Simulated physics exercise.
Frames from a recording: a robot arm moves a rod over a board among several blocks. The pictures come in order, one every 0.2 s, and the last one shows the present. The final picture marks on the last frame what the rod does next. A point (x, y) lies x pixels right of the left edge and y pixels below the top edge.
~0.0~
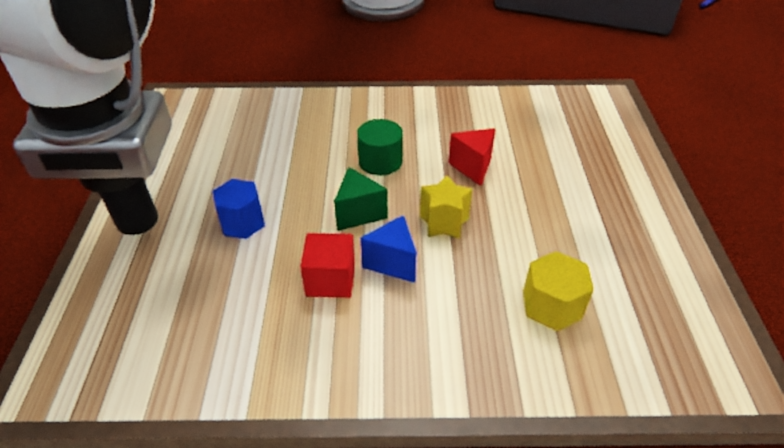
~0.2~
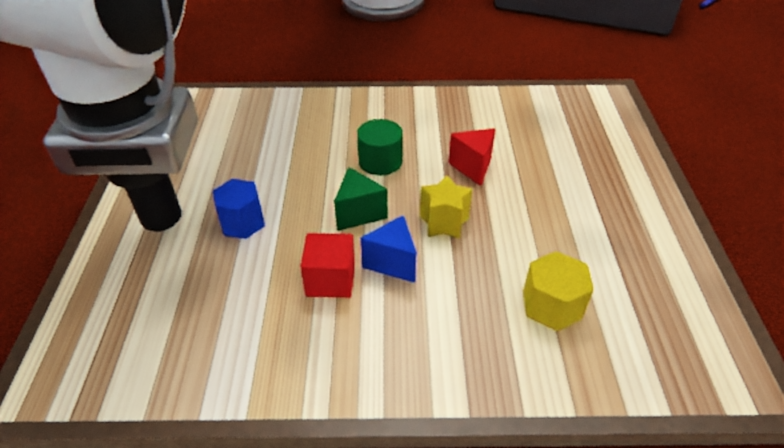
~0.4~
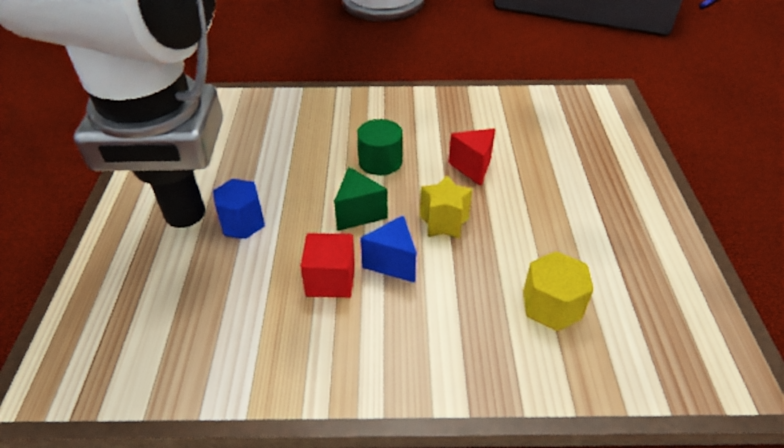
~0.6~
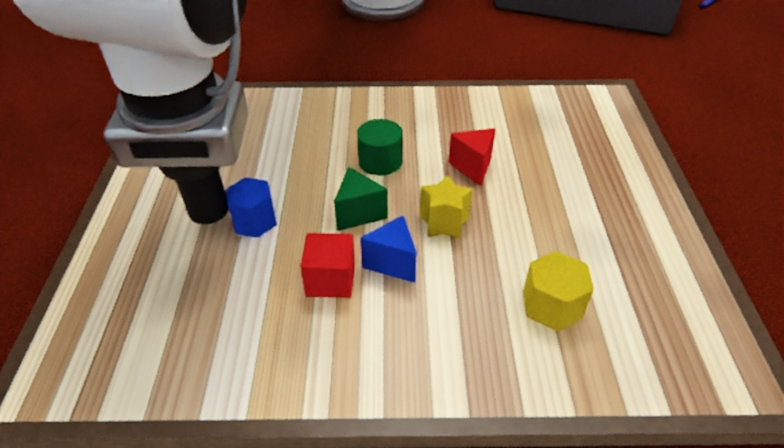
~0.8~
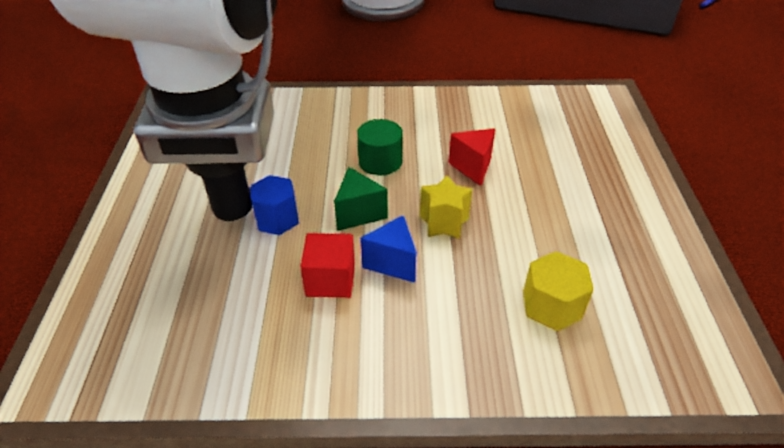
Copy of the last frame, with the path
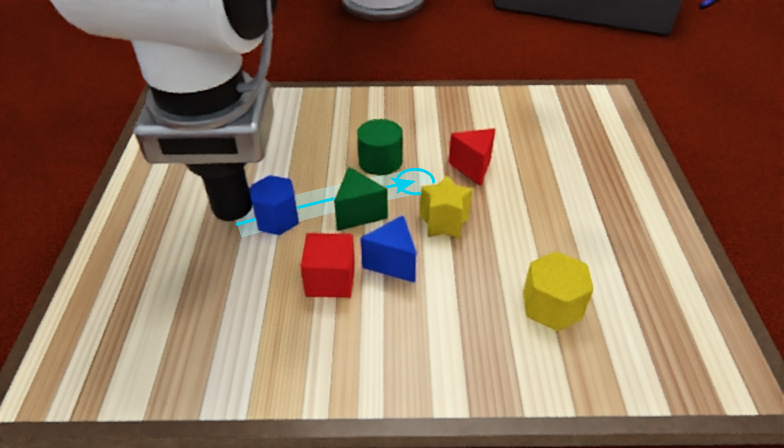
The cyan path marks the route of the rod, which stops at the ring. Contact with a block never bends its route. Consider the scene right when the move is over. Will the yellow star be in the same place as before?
The answer is no.
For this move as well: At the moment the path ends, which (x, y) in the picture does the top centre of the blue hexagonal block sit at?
It should be at (438, 174) by then.
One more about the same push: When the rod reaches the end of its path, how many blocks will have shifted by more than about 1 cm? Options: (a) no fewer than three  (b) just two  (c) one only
The one that fits is a, no fewer than three.
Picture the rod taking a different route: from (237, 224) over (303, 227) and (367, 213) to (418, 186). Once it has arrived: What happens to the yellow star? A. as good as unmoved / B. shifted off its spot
The one that fits is B, shifted off its spot.
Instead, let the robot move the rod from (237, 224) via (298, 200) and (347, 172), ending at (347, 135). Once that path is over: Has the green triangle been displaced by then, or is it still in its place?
Moved away.
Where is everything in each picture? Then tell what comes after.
Rod's lower end (138, 222); blue hexagonal block (235, 193); green triangle (357, 185); green cylinder (380, 131); yellow star (447, 192); red triangle (477, 138), in the first frame.
Rod (162, 219); blocks still, in the second frame.
Rod (186, 215); blocks still, in the third frame.
Rod (209, 212); blue hexagonal block (248, 192), in the fourth frame.
Rod (233, 209); blue hexagonal block (272, 189); green triangle (357, 185); green cylinder (380, 131); yellow star (447, 192); red triangle (477, 138), in the fifth frame.
Drawn move, from (237, 224) through (329, 200) to (415, 181).
The first path, step by step. One third of the way, rod (297, 192); blue hexagonal block (336, 180), turned 30° clockwise; green triangle (372, 185).
Two thirds of the way, rod (358, 177); blue hexagonal block (395, 175), turned 65° clockwise; green triangle (421, 194), turned 40° clockwise; yellow star (463, 195).
At the end, rod (416, 166); blue hexagonal block (438, 174), turned 130° clockwise; green triangle (432, 202), turned 75° clockwise; green cylinder still; yellow star (478, 201), turned 25° anticlockwise; red triangle still.
